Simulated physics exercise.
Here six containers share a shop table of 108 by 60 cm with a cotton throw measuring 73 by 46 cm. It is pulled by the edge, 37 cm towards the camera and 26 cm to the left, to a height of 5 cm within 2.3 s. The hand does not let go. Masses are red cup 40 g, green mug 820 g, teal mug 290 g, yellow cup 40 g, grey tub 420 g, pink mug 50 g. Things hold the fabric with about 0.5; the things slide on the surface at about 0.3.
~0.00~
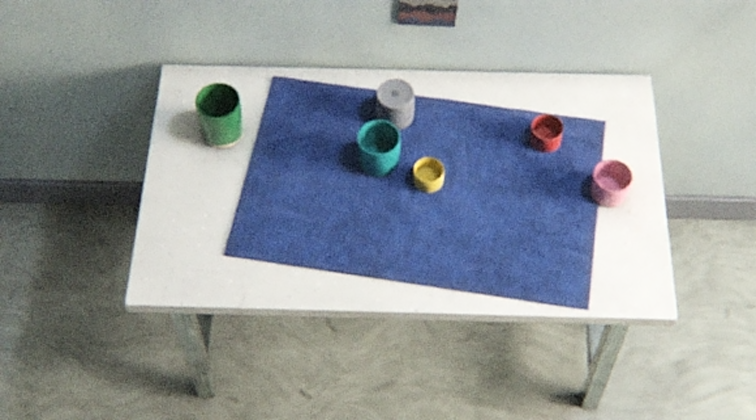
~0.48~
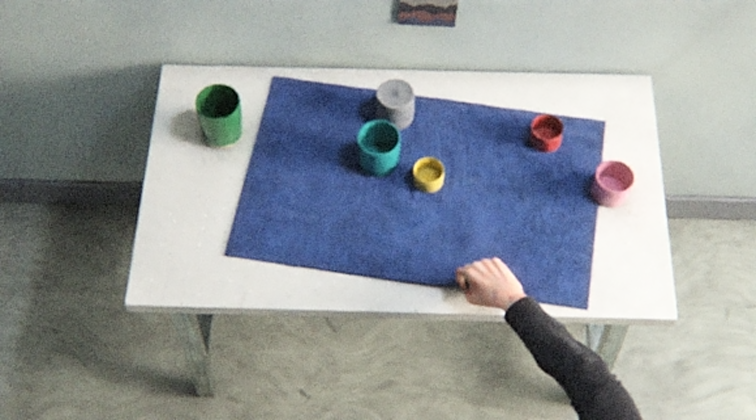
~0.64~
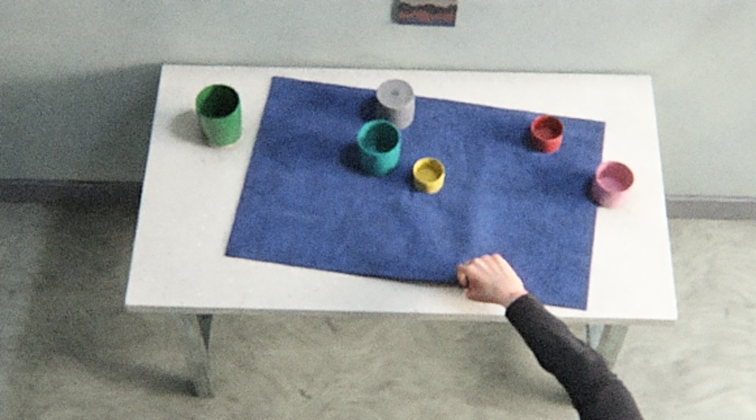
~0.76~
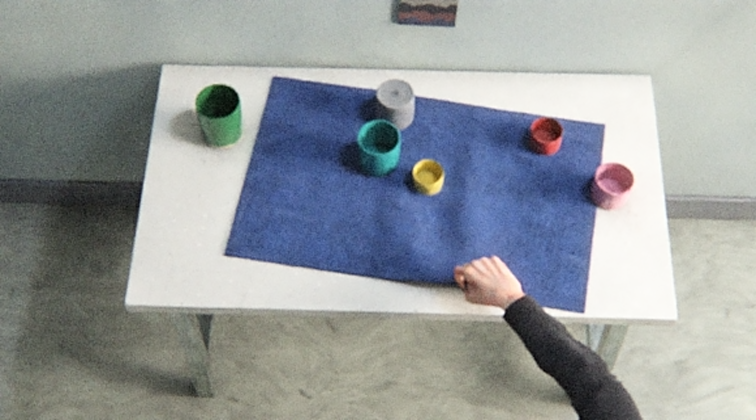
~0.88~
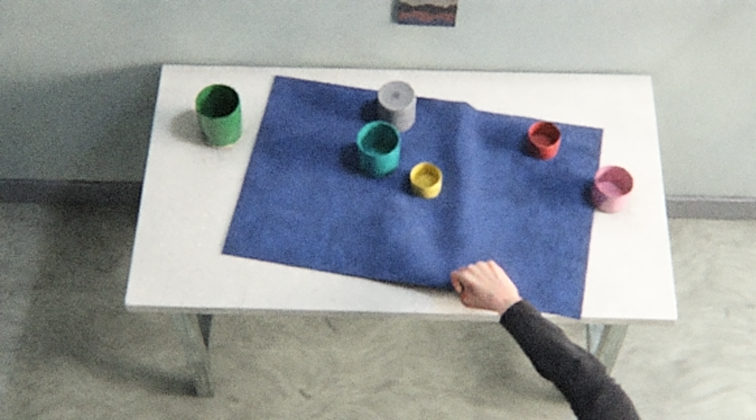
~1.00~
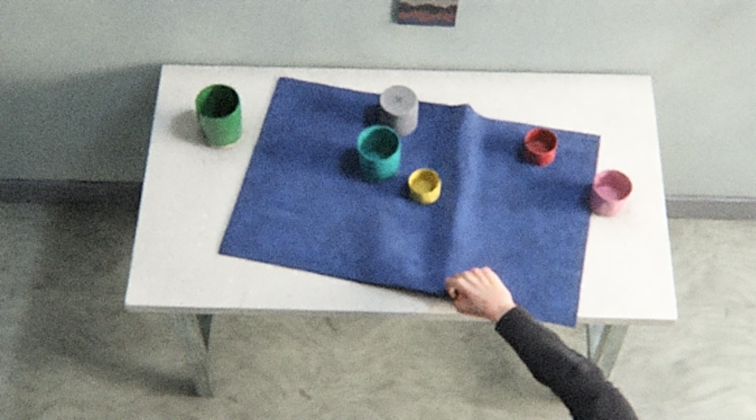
A hand grips the blue cloth's front edge and pulls it slightly, shifting several containers forward.
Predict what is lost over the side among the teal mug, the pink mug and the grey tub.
The teal mug drops off, the pink mug keeps to the top, the grey tub drops off.
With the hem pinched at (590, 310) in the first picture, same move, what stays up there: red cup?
Then: Red cup falls off.
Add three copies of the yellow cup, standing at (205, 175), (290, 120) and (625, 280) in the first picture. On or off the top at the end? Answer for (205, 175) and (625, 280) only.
In that order: Stays up, remains.
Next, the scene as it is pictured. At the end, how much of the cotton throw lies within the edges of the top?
Some 0 per cent of it.
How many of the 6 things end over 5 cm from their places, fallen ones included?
5 of them.
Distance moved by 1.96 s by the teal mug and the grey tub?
About: Teal mug 20 cm, grey tub 25 cm.
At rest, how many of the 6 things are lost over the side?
I count 4.
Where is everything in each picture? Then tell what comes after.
The first frame shows teal mug (379, 137); pink mug (614, 175); grey tub (395, 93); cotton throw corners (224, 255) (274, 76) (606, 121) (589, 310).
The second frame shows cotton throw corners (225, 255) (274, 76); grip (465, 288).
The third frame shows cotton throw corners (225, 256) (274, 77); grip (466, 284).
The fourth frame shows red cup (547, 130); cotton throw corners (225, 255) (274, 76); grip (464, 286).
The fifth frame shows red cup (545, 134); yellow cup (426, 176); pink mug (614, 181); cotton throw corners (222, 254) (276, 76); grip (460, 291).
The sixth frame shows teal mug (379, 143); pink mug (613, 185); grey tub (399, 100); cotton throw corners (218, 253) (280, 77) (601, 136) (575, 328); grip (455, 297).
At 1.5 s, 90 % of the cotton throw is still over the top; grey tub 11 cm off its start, teal mug 9 cm off its start, pink mug 6 cm off its start.
At 2.0 s, 70 % of the cotton throw is still over the top; grey tub 23 cm off its start, teal mug 20 cm off its start, pink mug 6 cm off its start.
At 2.4 s, 45 % of the cotton throw is still over the top; grey tub 34 cm off its start at (397, 232), teal mug 31 cm off its start at (350, 266), pink mug 6 cm off its start at (607, 200).
At 2.9 s, 30 % of the cotton throw is still over the top; grey tub 40 cm off its start, teal mug 39 cm off its start, pink mug 6 cm off its start.
At 4.5 s, 0 % of the cotton throw is still over the top; teal mug over the edge, grey tub over the edge, pink mug 6 cm off its start at (606, 199), red cup over the edge.
